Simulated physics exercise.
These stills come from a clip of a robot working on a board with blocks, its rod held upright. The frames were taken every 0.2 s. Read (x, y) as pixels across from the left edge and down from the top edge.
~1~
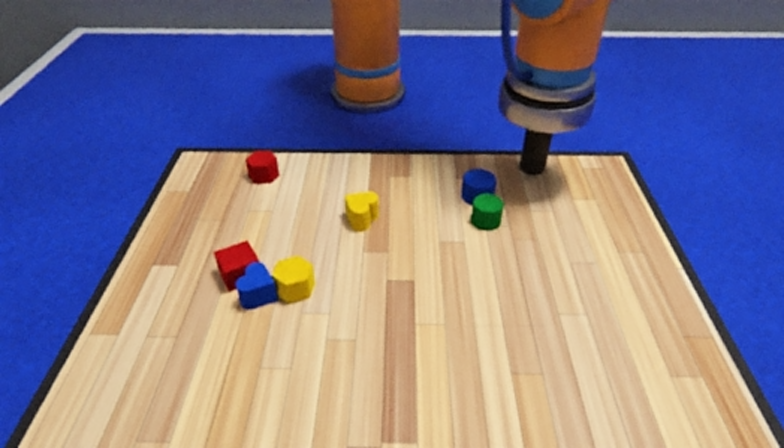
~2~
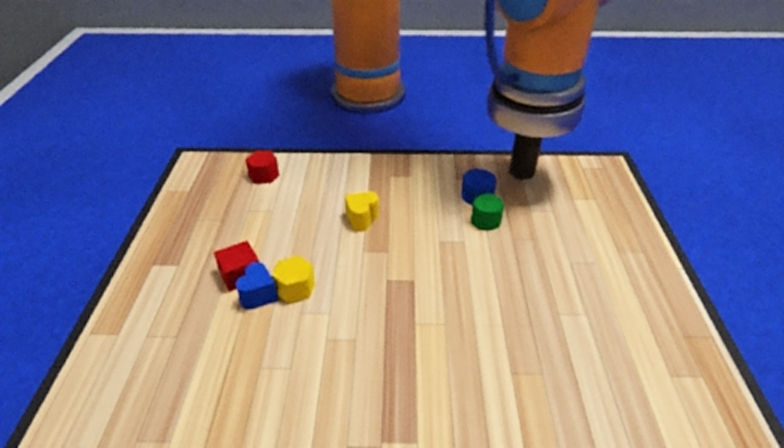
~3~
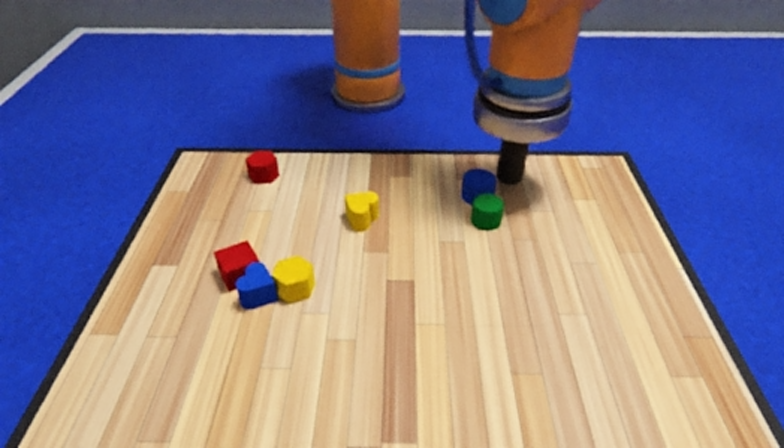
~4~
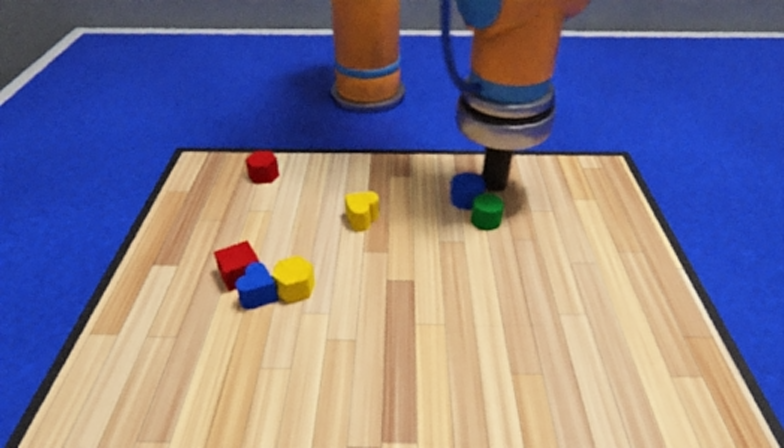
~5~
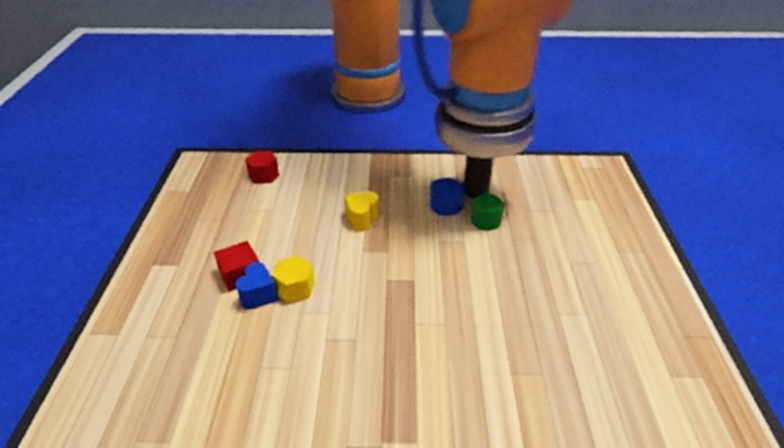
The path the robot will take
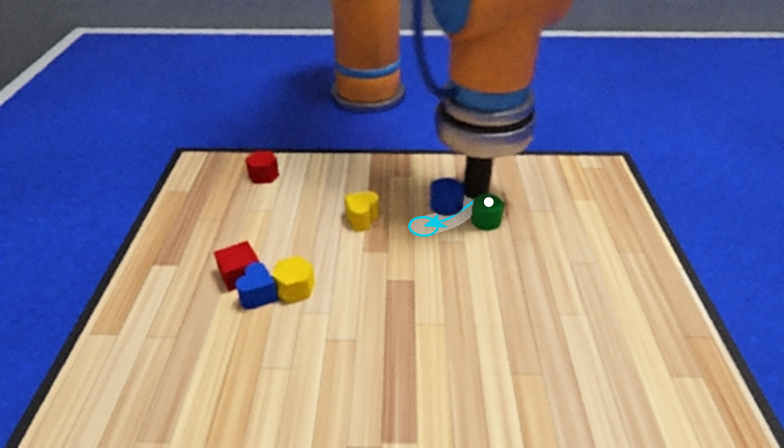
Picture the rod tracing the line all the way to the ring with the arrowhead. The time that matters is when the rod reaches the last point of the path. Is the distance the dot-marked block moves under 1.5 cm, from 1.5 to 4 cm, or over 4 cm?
Under 1.5 cm.
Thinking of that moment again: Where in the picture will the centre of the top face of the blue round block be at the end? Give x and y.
The spot you're after is about (403, 192) in the image.
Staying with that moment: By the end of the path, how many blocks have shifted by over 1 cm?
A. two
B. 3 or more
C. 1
The one that fits is C, 1.
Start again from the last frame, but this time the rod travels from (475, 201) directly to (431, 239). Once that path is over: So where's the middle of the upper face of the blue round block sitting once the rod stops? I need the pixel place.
At the end it should sit near (424, 193).
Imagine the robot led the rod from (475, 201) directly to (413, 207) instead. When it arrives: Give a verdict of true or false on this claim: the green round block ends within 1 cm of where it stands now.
That is true.
Drawn move, from (475, 201) over (453, 216) to (423, 226); the dot is on the green round block.
On the path given first. Halfway along, rod (454, 207); blue round block (424, 192).
At the end, rod (424, 217); blue round block (403, 192); green round block still.
